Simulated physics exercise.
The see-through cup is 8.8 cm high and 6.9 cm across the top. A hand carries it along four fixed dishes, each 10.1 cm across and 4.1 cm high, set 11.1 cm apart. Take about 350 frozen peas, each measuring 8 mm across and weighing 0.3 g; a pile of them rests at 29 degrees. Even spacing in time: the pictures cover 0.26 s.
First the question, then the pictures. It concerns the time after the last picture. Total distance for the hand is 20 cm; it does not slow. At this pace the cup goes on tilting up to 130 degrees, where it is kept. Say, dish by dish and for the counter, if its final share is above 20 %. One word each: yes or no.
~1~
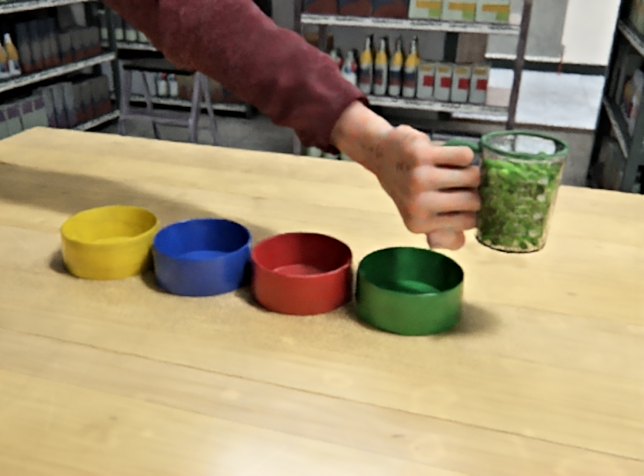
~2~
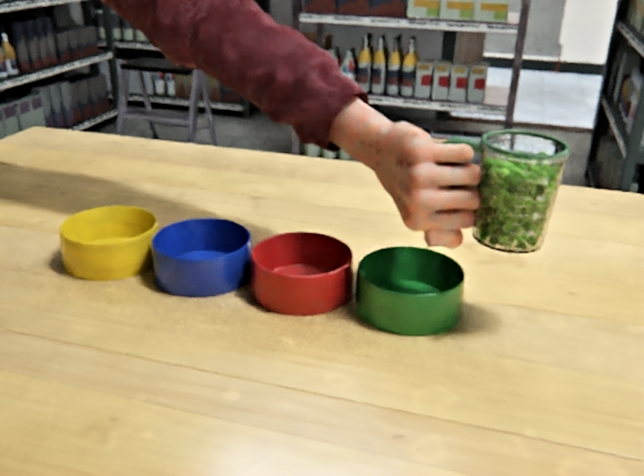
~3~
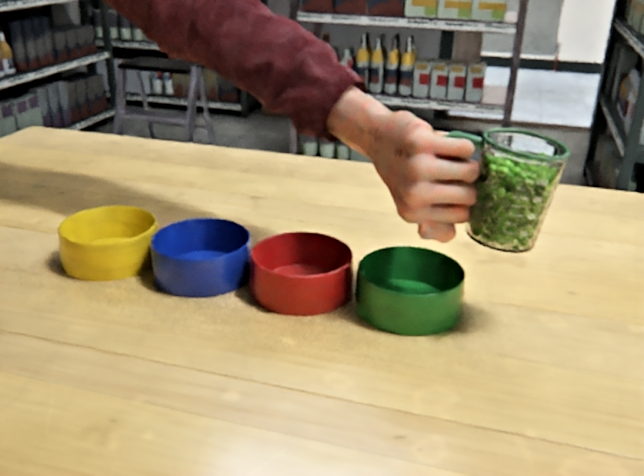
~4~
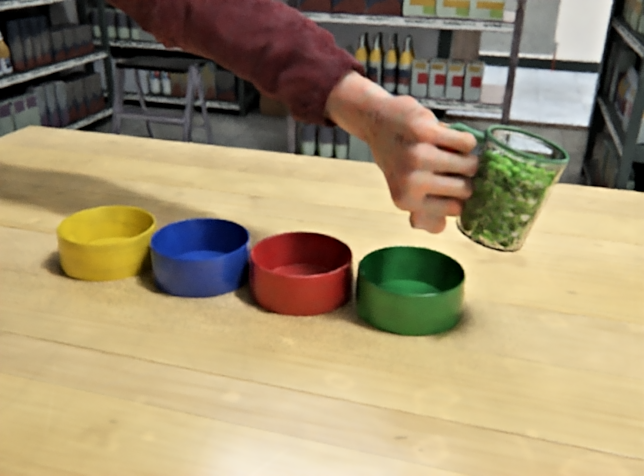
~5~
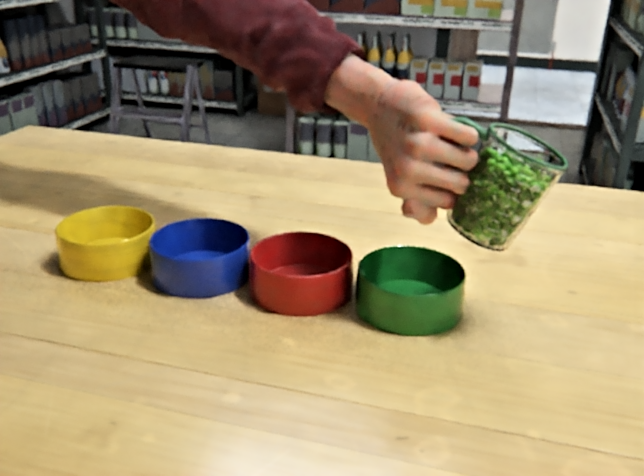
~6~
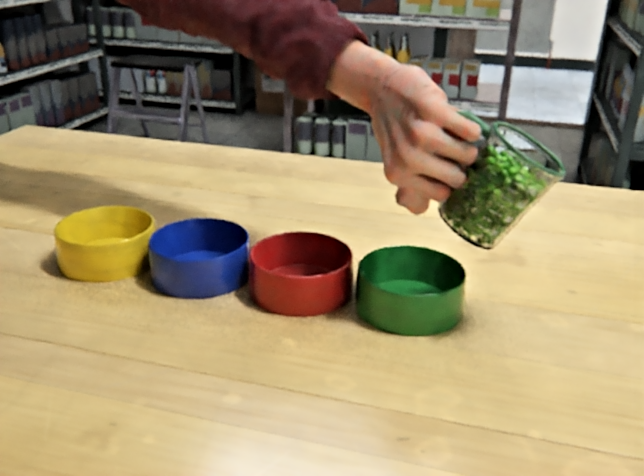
Red: No; blue: No; green: Yes; yellow: No; counter: Yes.
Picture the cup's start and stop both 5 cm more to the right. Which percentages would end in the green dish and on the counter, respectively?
In that case, green: 0; counter: 100.
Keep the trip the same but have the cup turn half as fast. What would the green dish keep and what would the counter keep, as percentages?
The green dish would get 100 and the counter 0.
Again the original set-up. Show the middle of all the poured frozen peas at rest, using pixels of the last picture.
Resting centre estimate: Around (469, 312).
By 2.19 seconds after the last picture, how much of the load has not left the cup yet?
I'd say close to 0 per cent.
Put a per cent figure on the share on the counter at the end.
Close to 55 per cent, give or take.
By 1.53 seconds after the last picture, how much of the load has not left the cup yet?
Roughly 0 %.
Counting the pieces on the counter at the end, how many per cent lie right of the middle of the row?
100 %.
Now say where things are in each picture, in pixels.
Cup at (517, 192), tilt 0 degrees, lip at (567, 148), moved 0.0 cm; middle of the pieces at (513, 201); green dish at (411, 270); red dish at (302, 253); blue dish at (202, 238); yellow dish at (110, 224), in the first frame.
Cup at (516, 192), tilt 2 degrees, lip at (568, 149), moved 0.1 cm; middle of the pieces at (512, 200), in the second frame.
Cup at (512, 191), tilt 7 degrees, lip at (568, 152), moved 0.4 cm; middle of the pieces at (508, 199), in the third frame.
Cup at (507, 190), tilt 14 degrees, lip at (568, 158), moved 0.9 cm; middle of the pieces at (502, 198), in the fourth frame.
Cup at (502, 189), tilt 21 degrees, lip at (566, 164), moved 1.4 cm; middle of the pieces at (496, 196), in the fifth frame.
Cup at (497, 188), tilt 29 degrees, lip at (563, 171), moved 1.9 cm; middle of the pieces at (489, 194); green dish at (412, 269); red dish at (301, 253); blue dish at (199, 239); yellow dish at (105, 225), in the sixth frame.
Then, 0.92 s after the last picture, tilt 130 degrees; cup holds 0 %, green 45 %.
Then, 1.53 s after the last picture, tilt 130 degrees; cup holds 0 %, green 45 %.
Then, 2.19 s after the last picture, tilt 130 degrees; cup holds 0 %, green 45 %.
In the end, red 0 %, blue 0 %, green 45 %, yellow 0 %, counter 55 %.
